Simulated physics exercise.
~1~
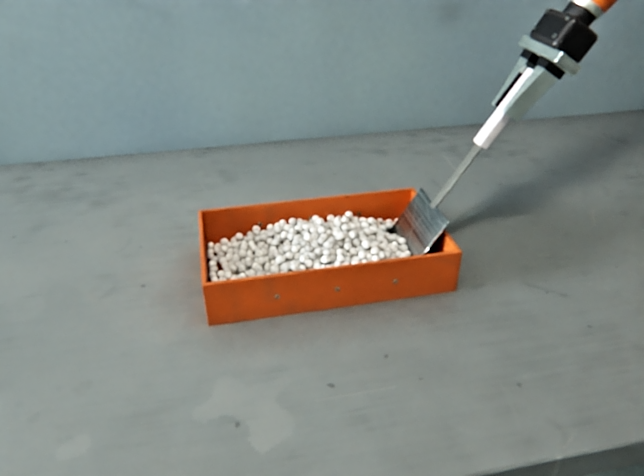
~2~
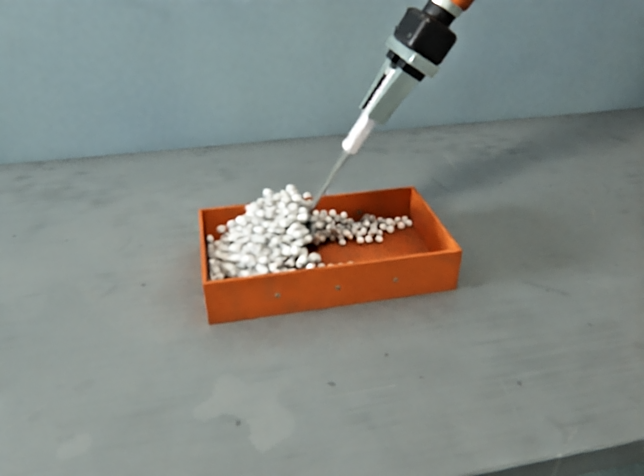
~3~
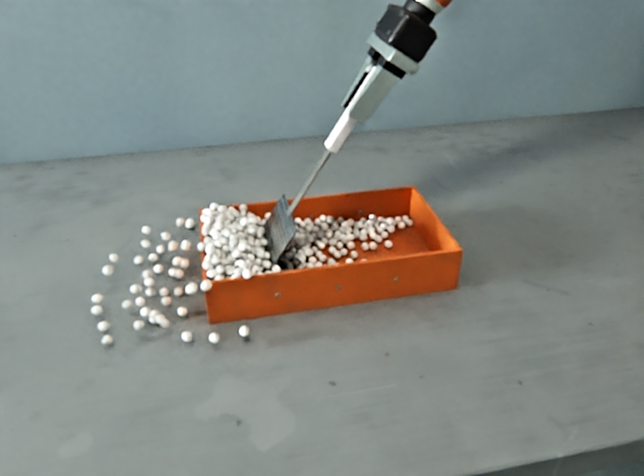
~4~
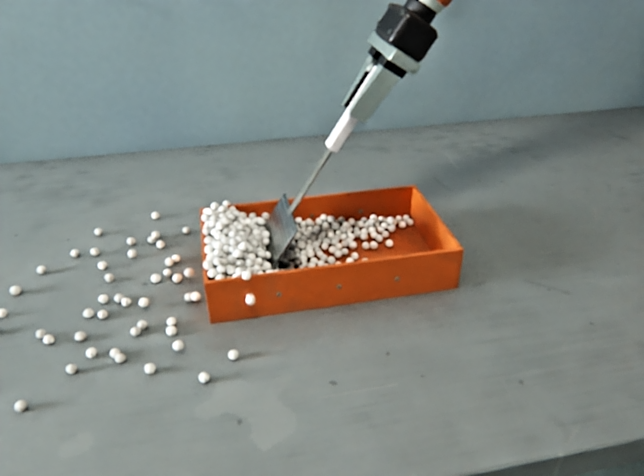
An orange rectangular trough filled with white plastic beads sits on a grey table top before a blue-grey wall, seen from slightly above by a gently swaying camera. A machine arm reaches in from the upper right, holding a flat metal turner at the trough's right end. The turner sweeps left through the beads, heaping them steeply toward the left side. It stops left of the middle as beads spill over the left end onto the table. The loose beads scatter farther left and toward the viewer, while most remain in the trough, piled beside the still blade.
